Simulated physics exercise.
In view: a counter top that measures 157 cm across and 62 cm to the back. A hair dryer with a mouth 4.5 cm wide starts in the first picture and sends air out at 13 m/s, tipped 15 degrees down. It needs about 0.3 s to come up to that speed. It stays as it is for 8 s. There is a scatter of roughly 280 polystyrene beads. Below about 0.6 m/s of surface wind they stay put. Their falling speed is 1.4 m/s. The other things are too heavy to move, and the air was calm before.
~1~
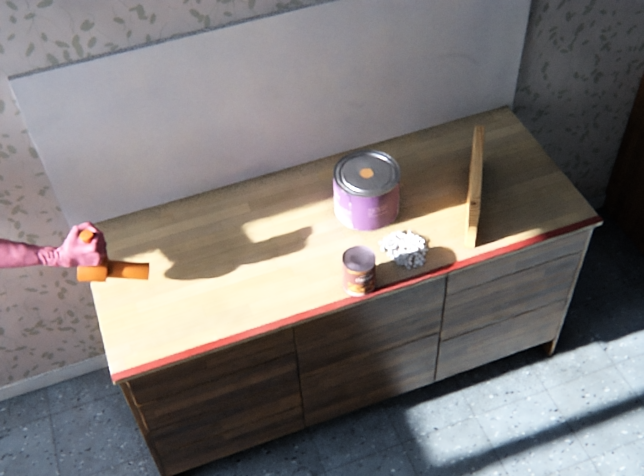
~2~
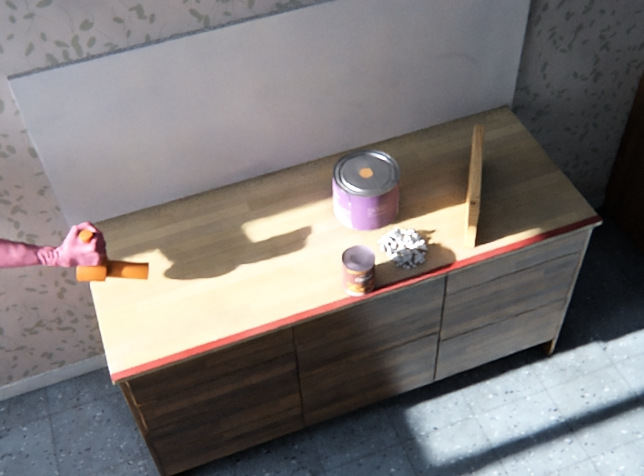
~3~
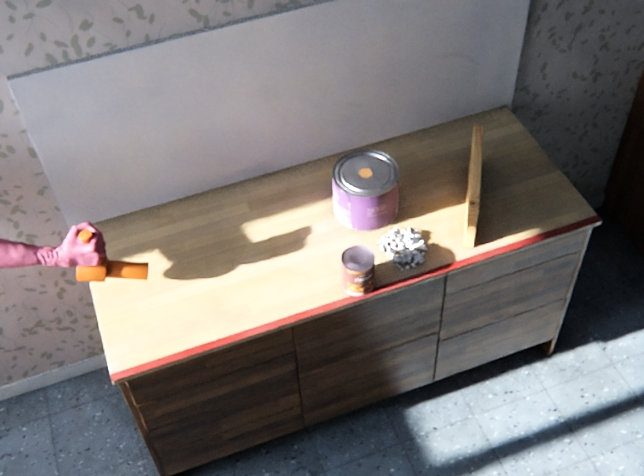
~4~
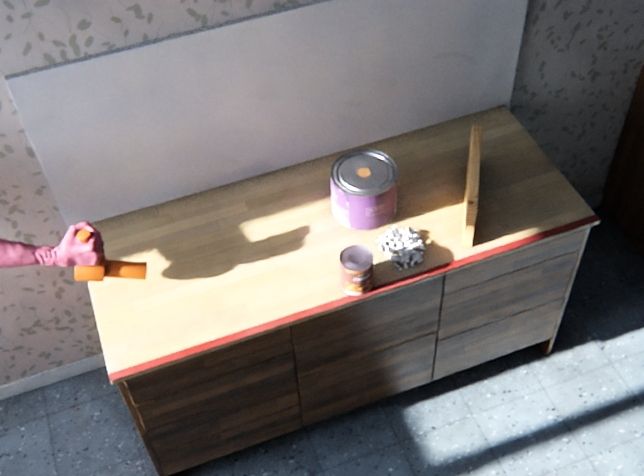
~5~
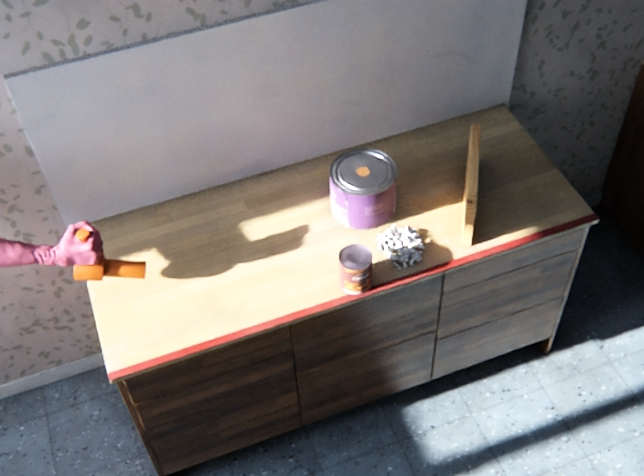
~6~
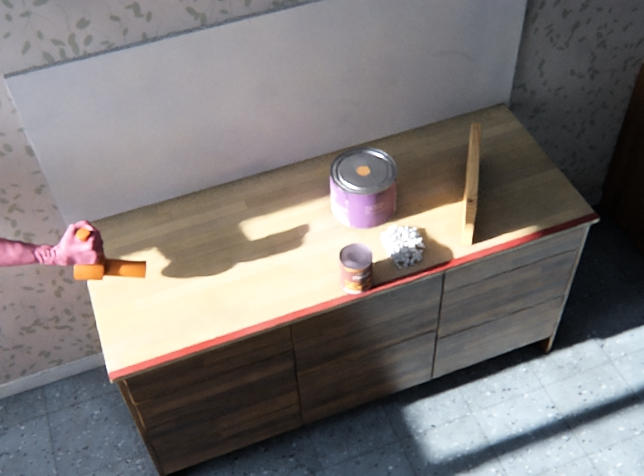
Pink-gloved hand holding an orange hair dryer still at the left of a wooden counter with tins and a nearly motionless white bead pile.
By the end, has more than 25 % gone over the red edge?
More than a quarter over the red edge: Yes.
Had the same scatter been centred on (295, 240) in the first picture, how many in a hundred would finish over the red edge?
It would be near 0 %.
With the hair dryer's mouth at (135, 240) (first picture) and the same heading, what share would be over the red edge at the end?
Then about 70 %.
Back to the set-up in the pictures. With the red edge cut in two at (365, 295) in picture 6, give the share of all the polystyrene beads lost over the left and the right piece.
Some 0 % left, 60 % right.
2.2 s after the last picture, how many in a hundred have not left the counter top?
Some 15 per cent.
Then, 1.2 s after the last picture the count stands so, 57 % are over the red edge; the middle of those still in play is near (453, 123).
Then, 2.2 s after the last picture the count stands so, 60 % are over the red edge; the middle of those still in play is near (484, 110).
Then, 4.1 s after the last picture the count stands so, 60 % are over the red edge.
Then, 7.7 s after the last picture, at the end, 62 % are over the red edge.
